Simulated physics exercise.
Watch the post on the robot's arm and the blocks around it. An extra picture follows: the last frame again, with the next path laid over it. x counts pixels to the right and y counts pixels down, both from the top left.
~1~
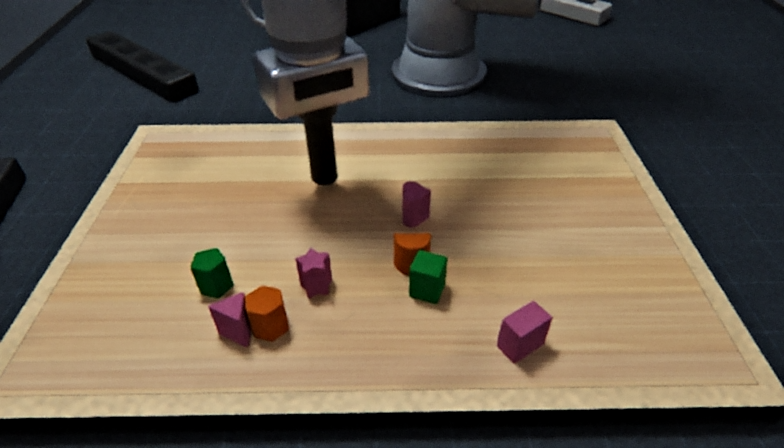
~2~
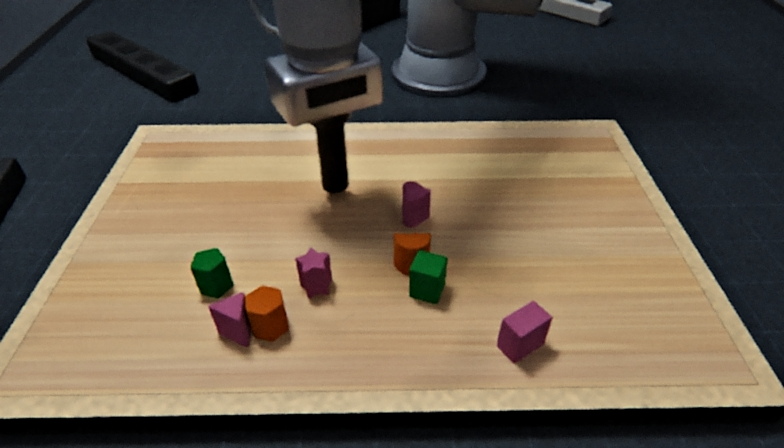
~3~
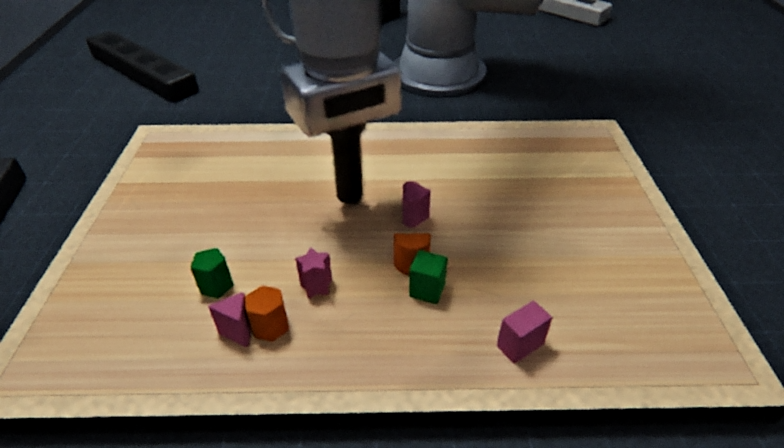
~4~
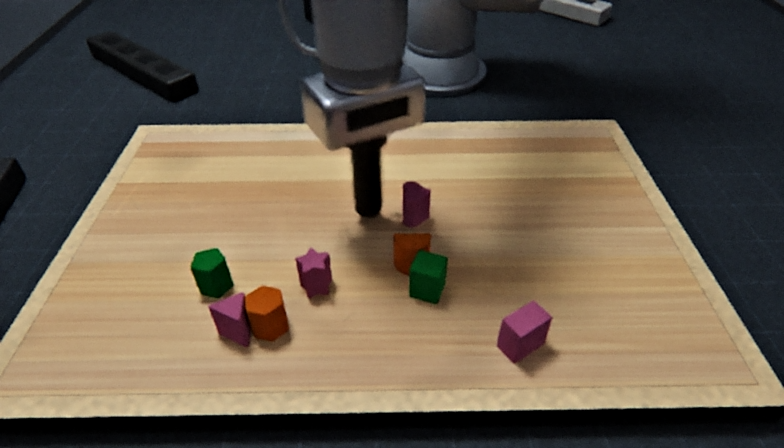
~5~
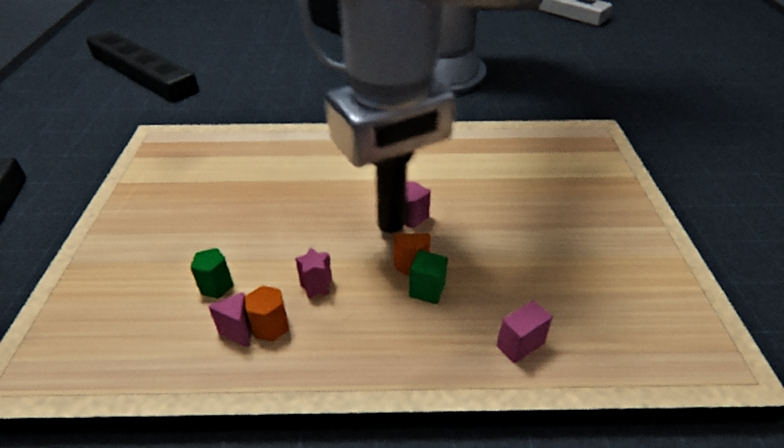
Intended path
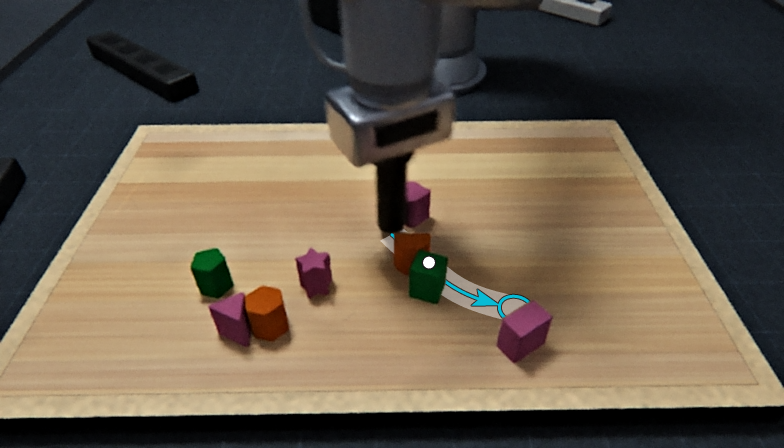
A robot arm's black post moves right and toward the viewer, nearing still, colourful blocks.
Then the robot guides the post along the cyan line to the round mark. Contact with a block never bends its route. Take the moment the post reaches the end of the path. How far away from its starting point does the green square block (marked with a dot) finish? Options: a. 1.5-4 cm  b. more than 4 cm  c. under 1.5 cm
Answer: A.
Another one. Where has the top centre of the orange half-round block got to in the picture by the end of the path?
(416, 259)
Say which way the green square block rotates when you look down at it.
From above, the turn goes anticlockwise.
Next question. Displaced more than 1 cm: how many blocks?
Two blocks move.
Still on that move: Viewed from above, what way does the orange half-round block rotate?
It spins with the clock.
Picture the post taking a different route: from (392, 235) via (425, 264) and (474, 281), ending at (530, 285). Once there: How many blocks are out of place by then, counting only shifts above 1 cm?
The push moves two blocks more than 1 cm.
Drawn move, from (392, 235) by way of (423, 263) and (462, 292) to (516, 309); the dot is on the green square block.
What follows on the original path. One third of the way, post at (424, 253); orange half-round block at (418, 255), turned 30° clockwise; green square block at (434, 277), turned 25° anticlockwise.
Two thirds of the way, post at (464, 281); orange half-round block at (416, 259), turned 45° clockwise; green square block at (433, 282), turned 40° anticlockwise.
At the end, post at (519, 299); orange half-round block at (416, 259), turned 45° clockwise; pink heart block still; green square block at (433, 282), turned 40° anticlockwise.
